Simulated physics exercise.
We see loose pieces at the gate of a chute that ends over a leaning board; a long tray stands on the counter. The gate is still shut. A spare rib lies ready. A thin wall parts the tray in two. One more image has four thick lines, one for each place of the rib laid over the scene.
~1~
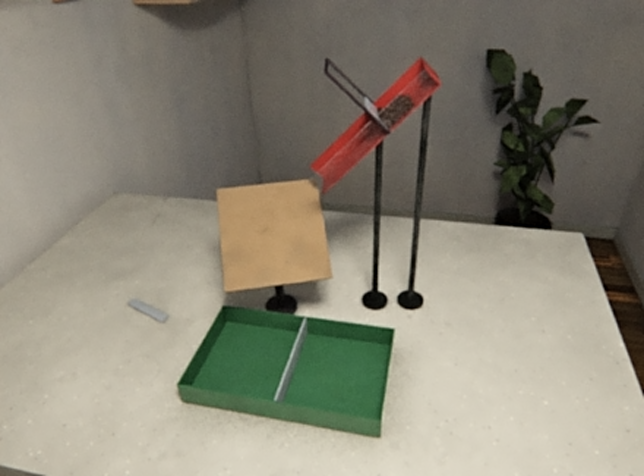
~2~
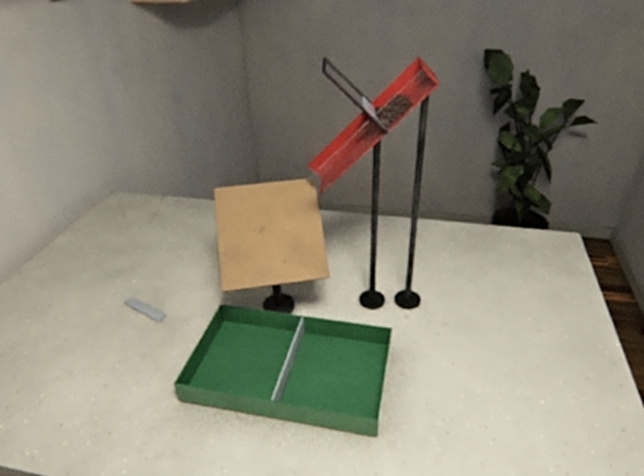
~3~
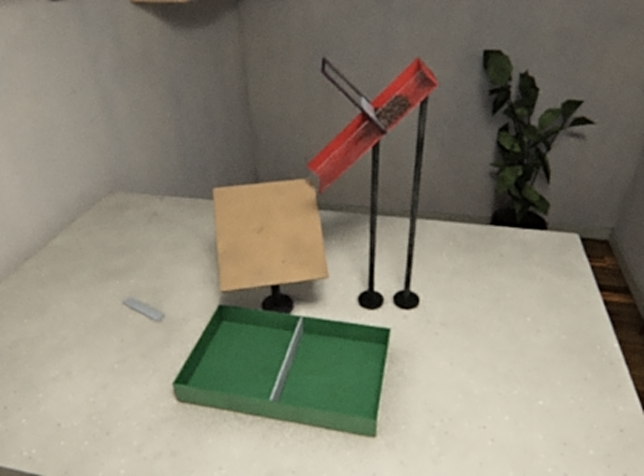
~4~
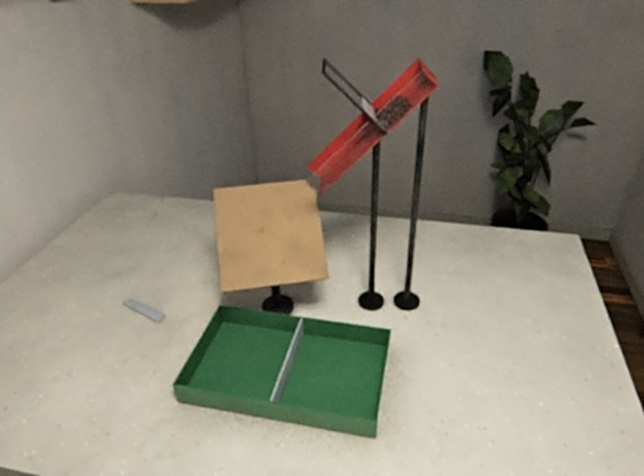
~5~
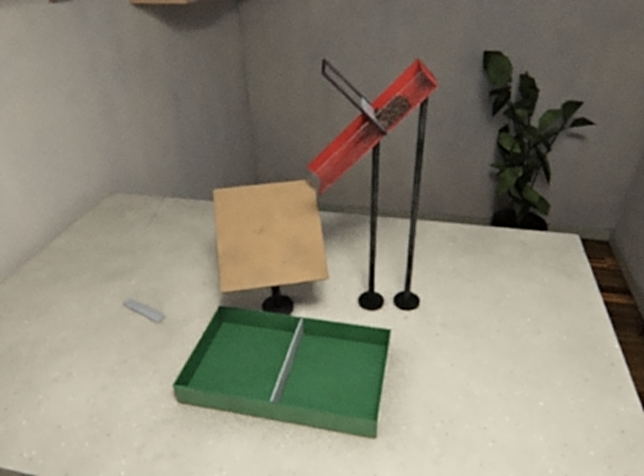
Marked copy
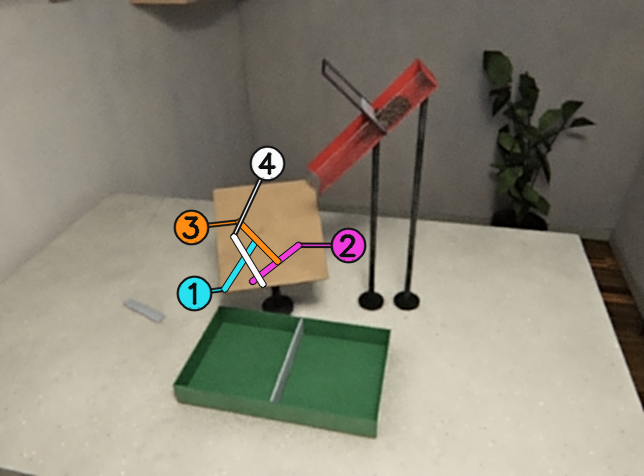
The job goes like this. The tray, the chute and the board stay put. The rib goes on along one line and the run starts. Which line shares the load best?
Go for 4.
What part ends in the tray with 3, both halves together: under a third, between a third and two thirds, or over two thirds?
Line 3 gives over two thirds.
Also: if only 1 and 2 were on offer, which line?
1 it is.
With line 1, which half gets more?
Left.
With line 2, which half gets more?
The left half.
On the marked copy, line 1 from (256, 239) to (224, 289); line 2 from (298, 245) to (252, 281); line 3 from (238, 221) to (278, 261); line 4 from (233, 236) to (262, 284).
Choosing 1, of what is caught, the bulk in the left half, close to a quarter in the right.
Choosing 2, of what is caught, all but a few in the left half, only a few in the right.
Choosing 3, of what is caught, a small share in the left half, all but a few in the right.
Choosing 4, of what is caught, close to two thirds in the left half, close to a third in the right.
